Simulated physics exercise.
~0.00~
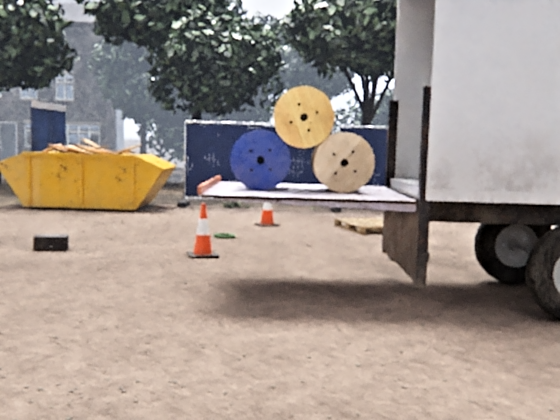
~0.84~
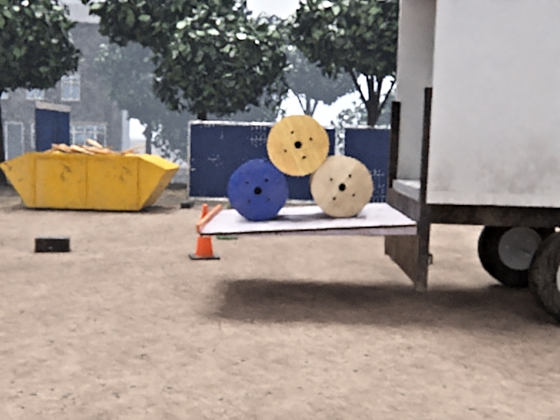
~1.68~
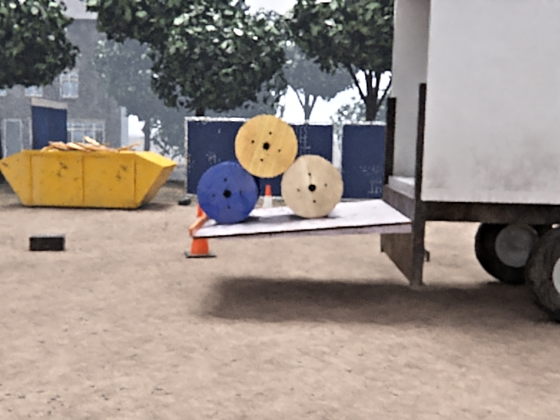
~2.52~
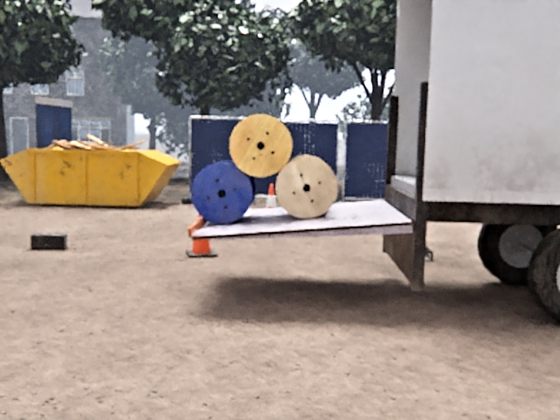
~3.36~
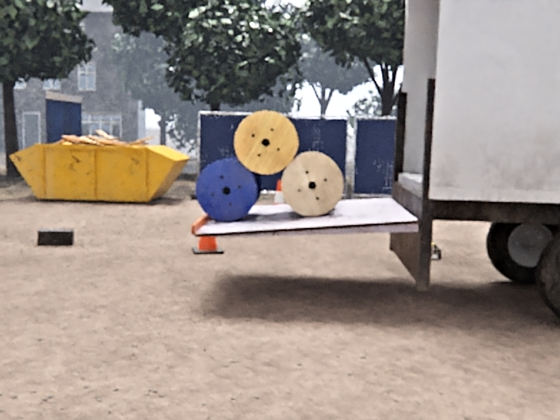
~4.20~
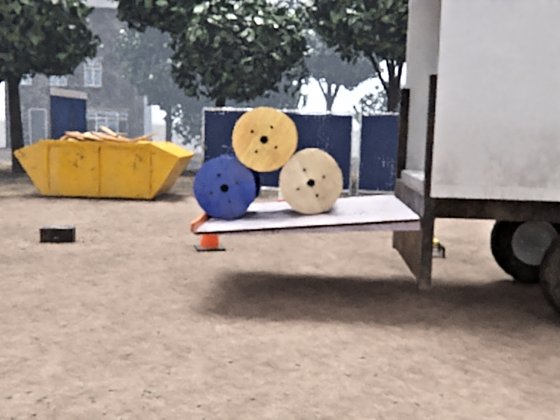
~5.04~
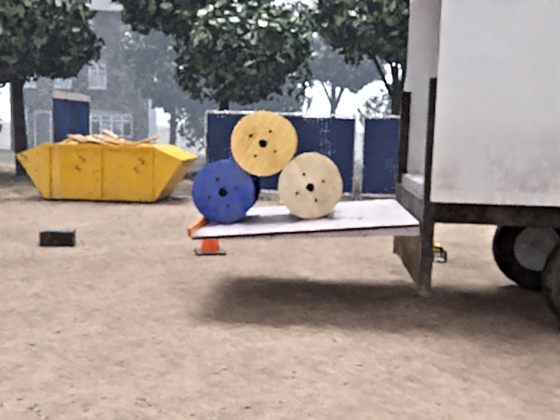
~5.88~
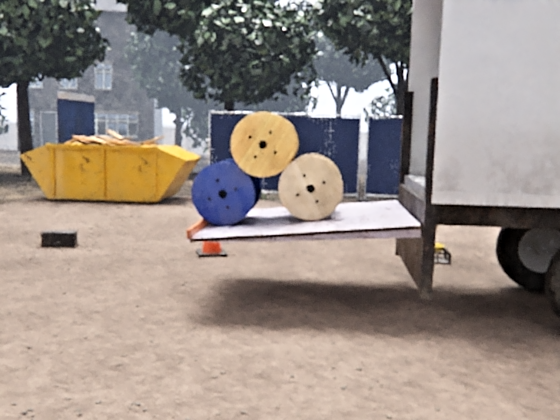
At the start, three cable reels, one blue, one yellow and one pale, sit stacked on the tail-lift of a lorry, with the yellow one on top, a yellow skip and traffic cones behind. The plate drops a little way, carrying the reels down with it, and its outer end tilts downward. The reels roll left together towards the raised stop at the plate's edge. The blue one reaches the stop and is held back, shifting only slightly after that. By the end, all three rest on the sloping plate, still stacked, and none has fallen off.
